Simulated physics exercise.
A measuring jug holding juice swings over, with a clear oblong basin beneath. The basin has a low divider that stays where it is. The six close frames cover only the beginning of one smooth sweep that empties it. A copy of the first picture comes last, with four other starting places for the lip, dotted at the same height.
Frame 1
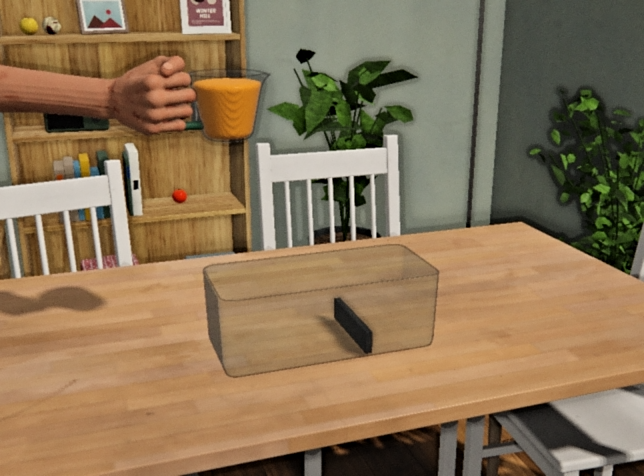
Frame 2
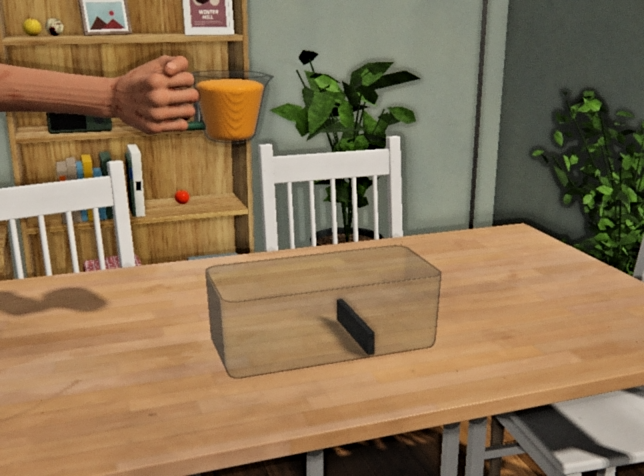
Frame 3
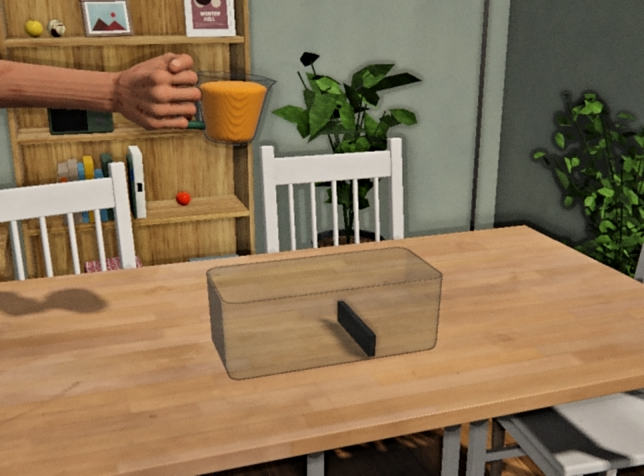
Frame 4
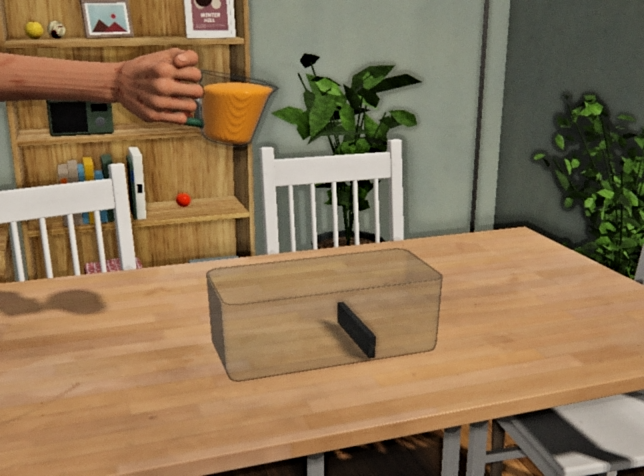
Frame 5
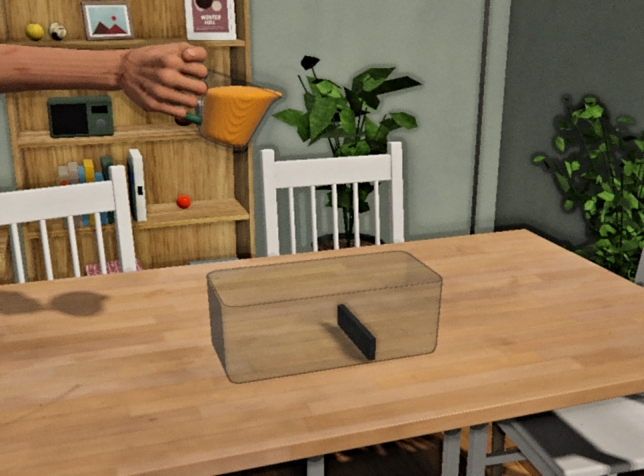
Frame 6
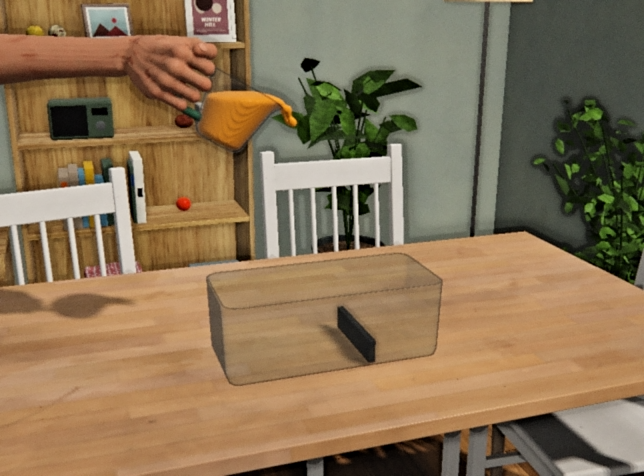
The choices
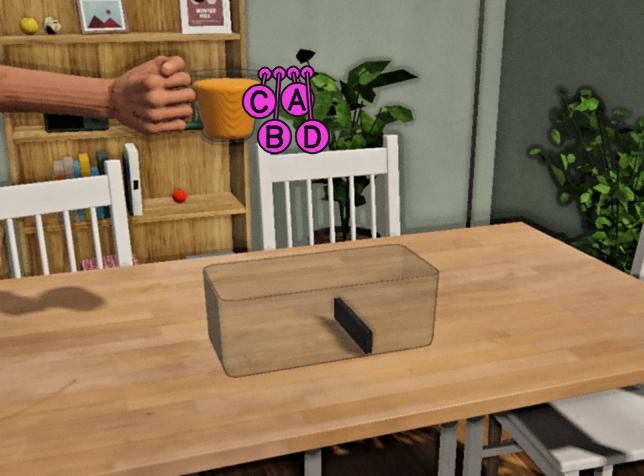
A hand holding a jug of orange juice above a clear basin on a wooden table, tilting it rightward until juice crosses the lip.
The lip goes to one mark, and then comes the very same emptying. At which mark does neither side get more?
A works best here.
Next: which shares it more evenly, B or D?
That is place D.
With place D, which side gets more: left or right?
The right side.
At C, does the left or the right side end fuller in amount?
More ends on the left.
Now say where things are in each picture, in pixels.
Upright, lip at (269, 74); basin from (224, 376) to (432, 343); top of the wall at (352, 314); nothing has left yet, in the first frame.
Upright, lip at (272, 76); nothing has left yet, in the second frame.
Tipped about 5°, lip at (275, 81); nothing has left yet, in the third frame.
Tipped about 12°, lip at (278, 87); nothing has left yet, in the fourth frame.
Tipped about 20°, lip at (281, 97); nothing has left yet, in the fifth frame.
Tipped about 31°, lip at (282, 108); juice is over the lip, down to (292, 124), in the sixth frame.
On the marked copy, A at (293, 73); B at (279, 73); C at (264, 74); D at (307, 72).
With A, about 55 % ends left of the wall and 42 % right of it; 3 % is lost outside.
With B, about 85 % ends left of the wall and 9 % right of it; 6 % is lost outside.
With C, about 85 % ends left of the wall and 9 % right of it; 5 % is lost outside.
With D, about 25 % ends left of the wall and 72 % right of it; 4 % is lost outside.
